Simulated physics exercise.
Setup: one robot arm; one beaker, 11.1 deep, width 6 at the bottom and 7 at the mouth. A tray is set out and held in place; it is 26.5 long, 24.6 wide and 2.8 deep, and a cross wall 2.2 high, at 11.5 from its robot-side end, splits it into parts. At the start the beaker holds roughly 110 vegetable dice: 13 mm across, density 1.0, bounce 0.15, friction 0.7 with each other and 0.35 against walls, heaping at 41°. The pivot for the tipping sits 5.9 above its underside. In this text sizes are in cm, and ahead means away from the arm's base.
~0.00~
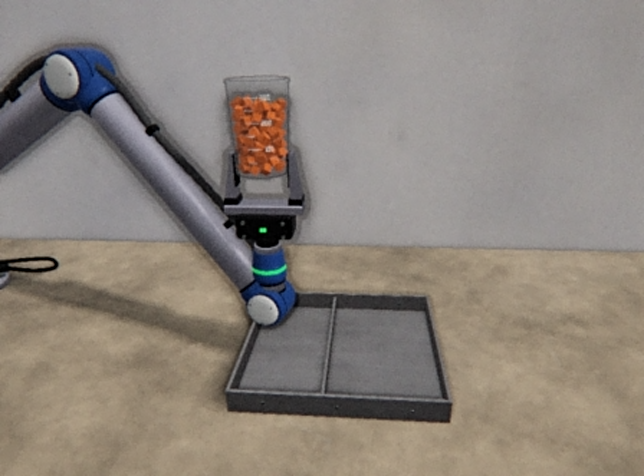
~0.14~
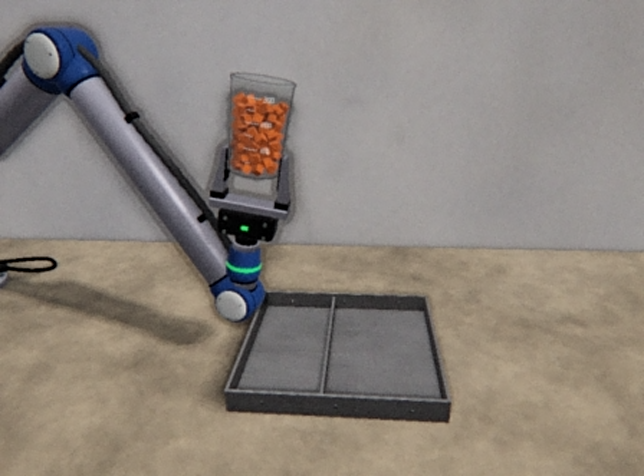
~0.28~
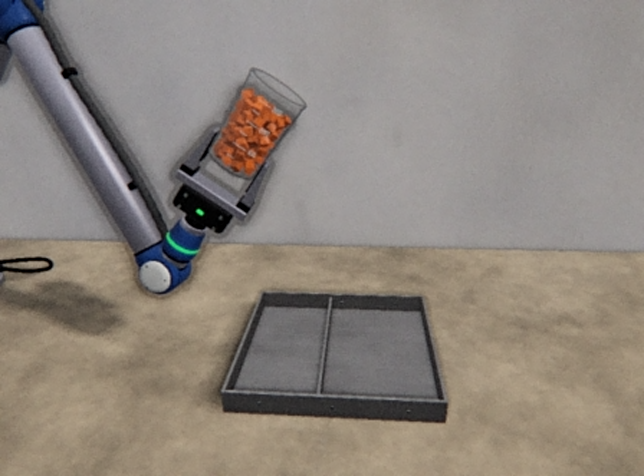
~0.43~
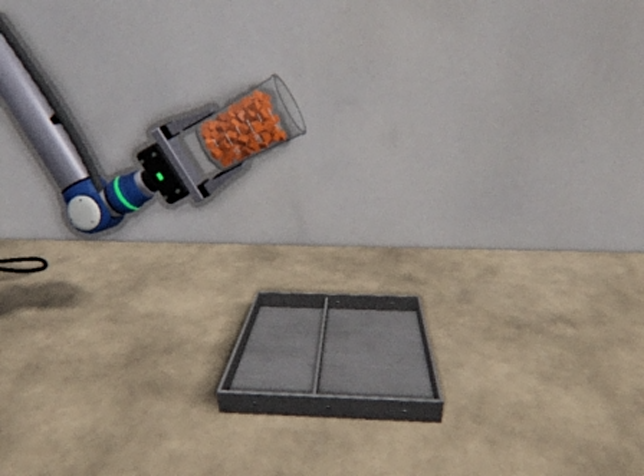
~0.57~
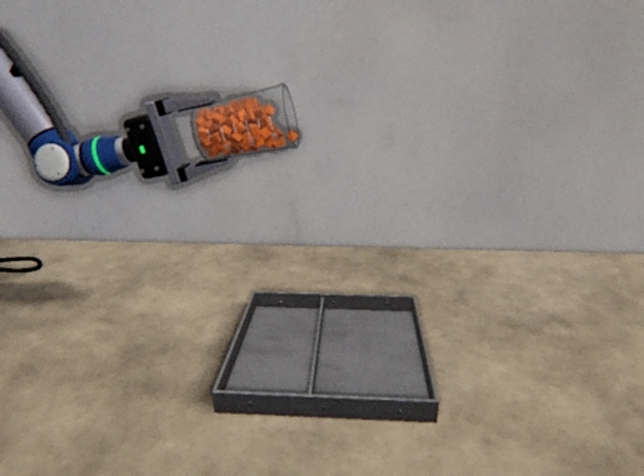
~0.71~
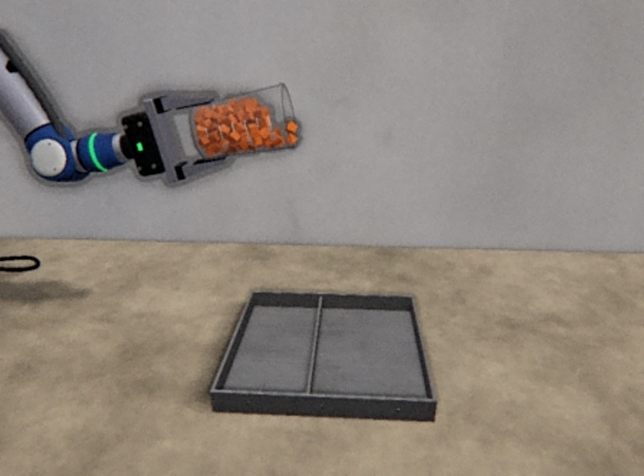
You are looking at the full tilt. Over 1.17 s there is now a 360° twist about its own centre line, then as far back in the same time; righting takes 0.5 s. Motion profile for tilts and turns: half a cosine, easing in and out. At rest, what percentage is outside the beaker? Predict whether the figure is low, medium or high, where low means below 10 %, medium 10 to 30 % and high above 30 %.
Medium.
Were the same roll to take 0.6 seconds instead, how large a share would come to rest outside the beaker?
It would come to around 5 percent.
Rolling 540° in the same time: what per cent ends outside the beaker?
I'd put it at about 20 %.
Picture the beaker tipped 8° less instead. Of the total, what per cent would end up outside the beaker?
Estimate: Close to 0 %.
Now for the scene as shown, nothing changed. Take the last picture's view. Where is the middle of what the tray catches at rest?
Centre: Close to (336, 350).
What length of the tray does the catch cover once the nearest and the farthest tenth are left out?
Length of tray covered: Approx. 6 cm.
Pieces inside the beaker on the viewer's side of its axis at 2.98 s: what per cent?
The answer works out at some 60 percent.
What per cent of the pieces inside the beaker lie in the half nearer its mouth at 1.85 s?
Close to 35 per cent lies in the mouth half.
After 1.85 s, tipped 79°, highest piece 35 above the table; 101 in the beaker, 5 in the far-side part, 2 in flight or on a rim.
After 2.98 s, tipped 79°, highest piece 35 above the table; 93 in the beaker, 14 in the far-side part, 1 in flight or on a rim.
After 3.75 s, upright, highest piece 38 above the table; 93 in the beaker, 15 in the far-side part.
After 4.45 s, upright, highest piece 38 above the table; 93 in the beaker, 15 in the far-side part.
At rest, 93 in the beaker, 15 in the far-side part. That is 14 % outside the beaker.
